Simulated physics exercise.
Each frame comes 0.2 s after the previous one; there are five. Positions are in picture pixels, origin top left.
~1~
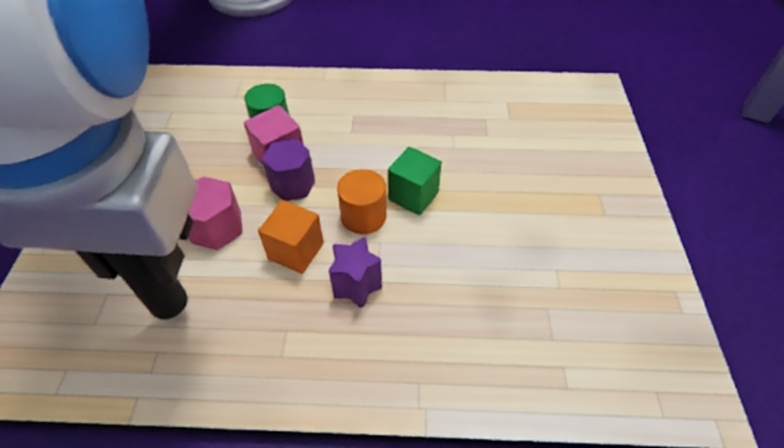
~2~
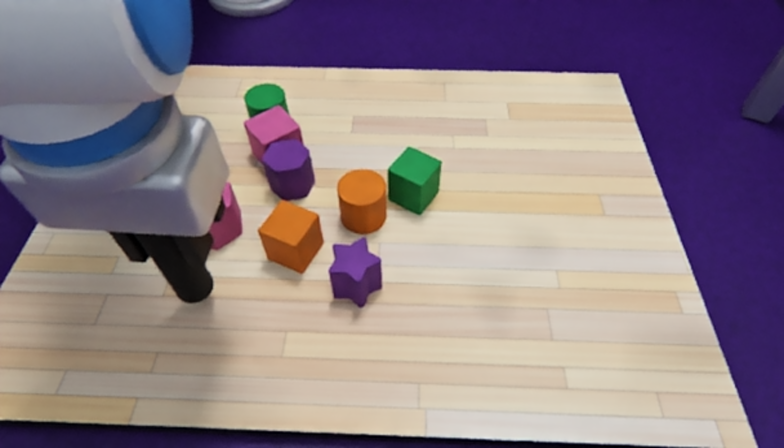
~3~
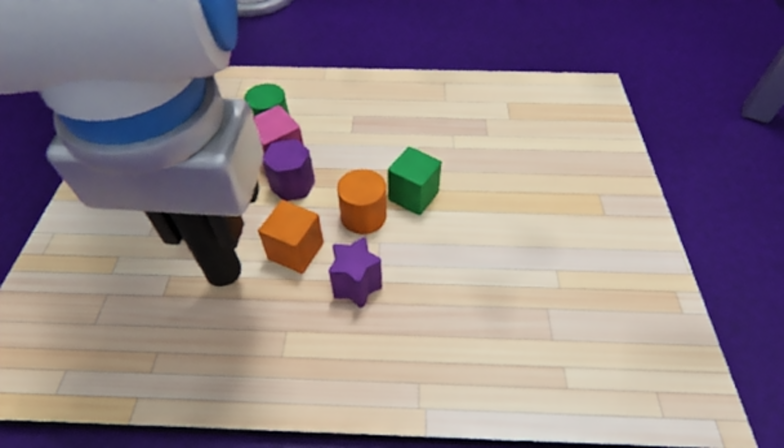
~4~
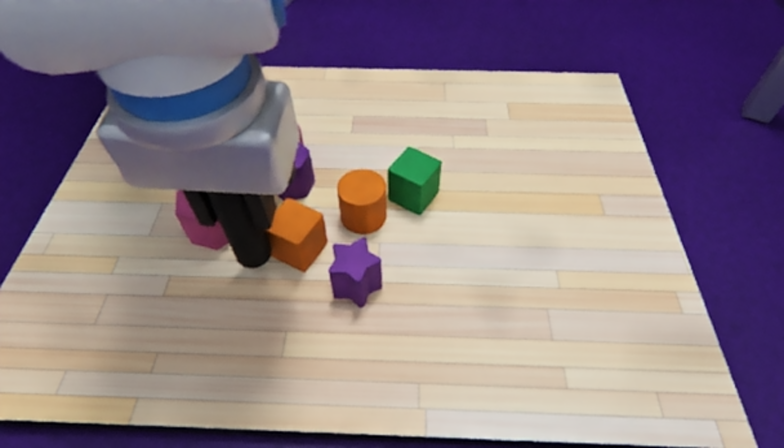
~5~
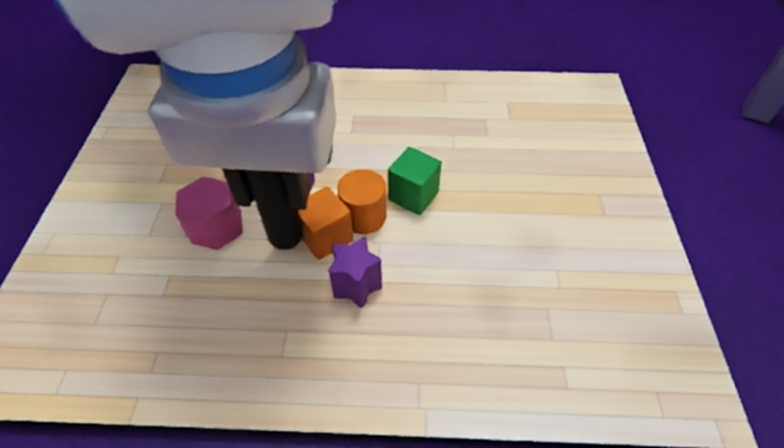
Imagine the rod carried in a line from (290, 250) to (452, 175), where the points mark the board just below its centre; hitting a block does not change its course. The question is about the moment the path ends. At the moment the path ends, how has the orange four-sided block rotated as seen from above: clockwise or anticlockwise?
Viewed from above: Anti-clockwise.
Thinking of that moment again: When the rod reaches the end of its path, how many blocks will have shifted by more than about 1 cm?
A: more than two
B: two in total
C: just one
Choice A: More than two.
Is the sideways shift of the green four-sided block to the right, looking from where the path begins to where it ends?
Yes, that is what happens.
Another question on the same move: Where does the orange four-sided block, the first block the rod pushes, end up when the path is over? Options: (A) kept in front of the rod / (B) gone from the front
A: Kept in front of the rod.
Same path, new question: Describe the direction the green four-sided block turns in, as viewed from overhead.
Seen from above, clockwise.
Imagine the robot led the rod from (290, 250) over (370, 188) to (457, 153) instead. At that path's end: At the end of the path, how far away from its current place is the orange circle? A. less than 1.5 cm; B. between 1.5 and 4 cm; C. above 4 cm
I choose C.
The first path, step by step. One third of the way, rod (346, 210); orange four-sided block (380, 181); orange circle (412, 157); green four-sided block (454, 148), turned 45° clockwise.
Two thirds of the way, rod (403, 184); orange four-sided block (434, 151), turned 20° anticlockwise; orange circle (455, 126); green four-sided block (498, 133), turned 80° clockwise.
At the end, rod (454, 162); orange four-sided block (479, 125), turned 35° anticlockwise; purple star block in place; orange circle (480, 98); green four-sided block (527, 126), turned 130° clockwise.
